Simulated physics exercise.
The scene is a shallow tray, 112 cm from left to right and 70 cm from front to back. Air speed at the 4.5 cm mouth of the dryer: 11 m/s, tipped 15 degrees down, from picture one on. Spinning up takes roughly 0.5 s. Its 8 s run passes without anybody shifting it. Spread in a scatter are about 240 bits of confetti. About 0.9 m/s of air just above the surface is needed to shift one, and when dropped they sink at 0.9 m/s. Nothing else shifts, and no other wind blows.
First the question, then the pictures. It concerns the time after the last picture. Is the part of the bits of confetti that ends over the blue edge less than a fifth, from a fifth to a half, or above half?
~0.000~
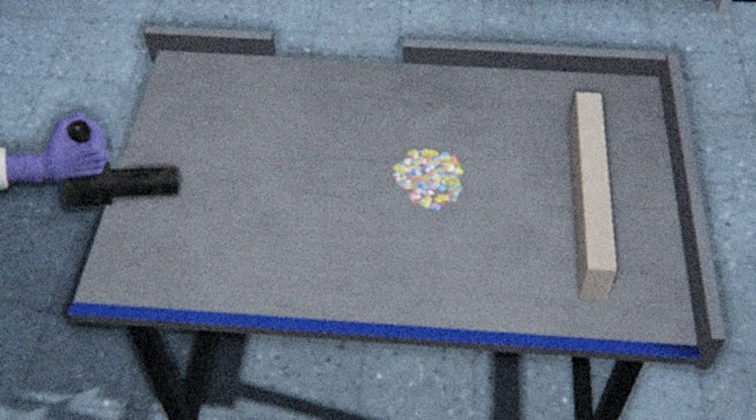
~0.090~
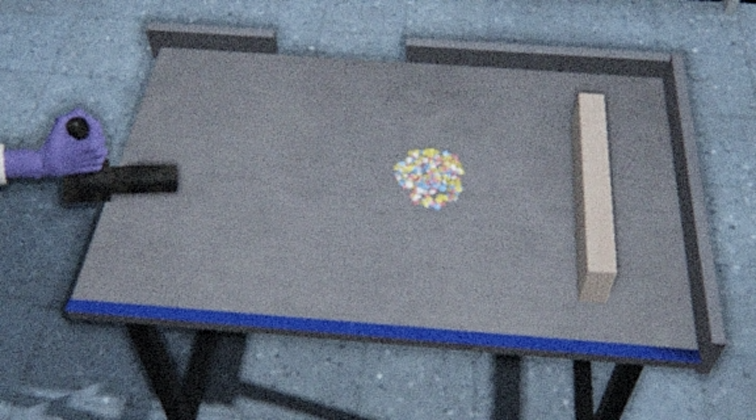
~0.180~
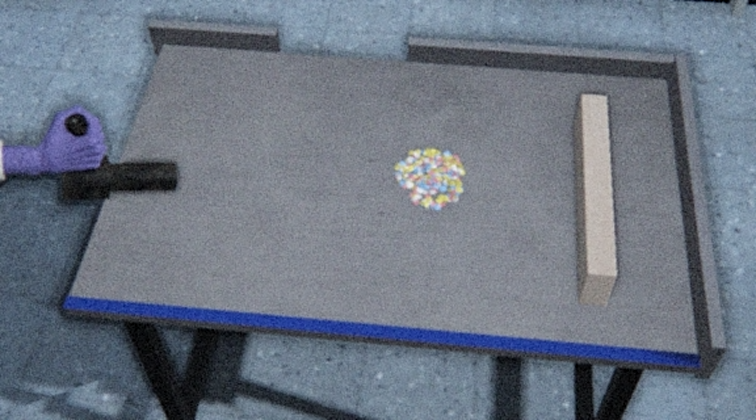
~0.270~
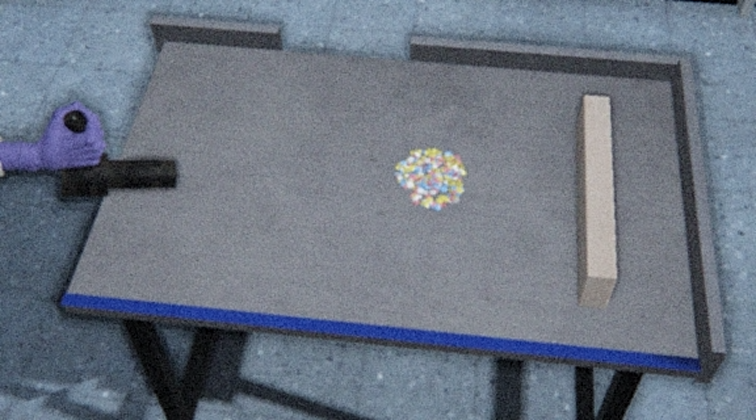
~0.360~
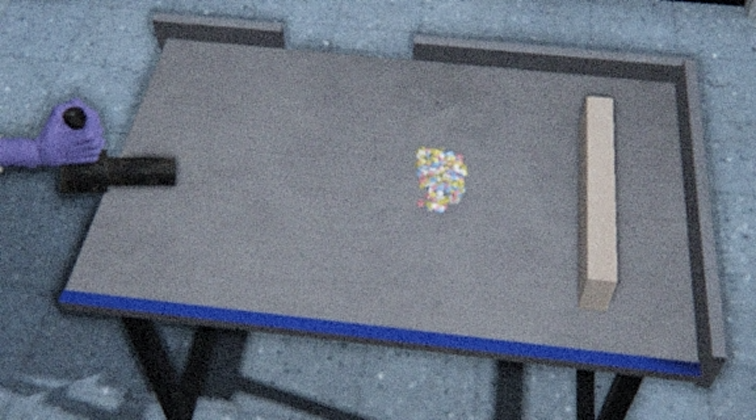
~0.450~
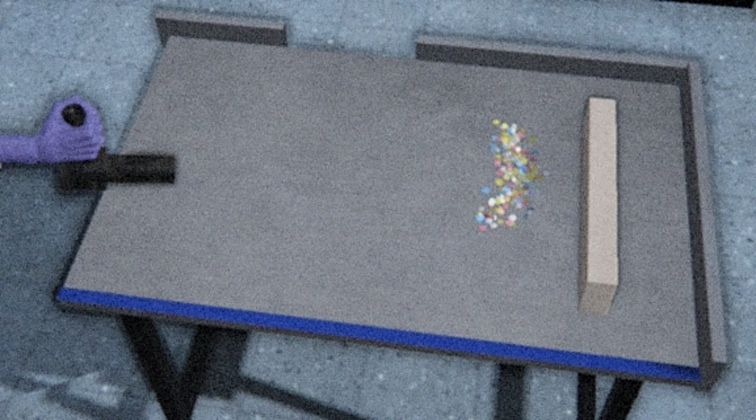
I'd expect the part finishing over the blue edge to be a fair but minor share.
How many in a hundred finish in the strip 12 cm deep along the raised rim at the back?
About 40 per cent.
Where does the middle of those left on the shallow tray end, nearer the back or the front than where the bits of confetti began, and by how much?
Looks like a rearward shift by some 30 cm.
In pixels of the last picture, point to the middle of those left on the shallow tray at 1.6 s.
Around (684, 164).
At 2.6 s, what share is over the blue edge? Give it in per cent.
Roughly 30 per cent.
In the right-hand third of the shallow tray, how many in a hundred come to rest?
Something close to 60 % ends up there.
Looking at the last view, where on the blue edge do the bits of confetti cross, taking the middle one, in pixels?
Midpoint of crossings, approx. (592, 367).
After 1.6 s, 44 % are on the move or not yet settled, 18 % are over the blue edge; the middle of those still in play is near (684, 181).
After 2.6 s, 23 % are on the move or not yet settled, 32 % are over the blue edge; the middle of those still in play is near (682, 79).
After 4.4 s, 15 % are on the move or not yet settled, 36 % are over the blue edge; the middle of those still in play is near (682, 77).
After 8.0 s, at the end, 38 % are over the blue edge; the middle of those still in play is near (682, 79).
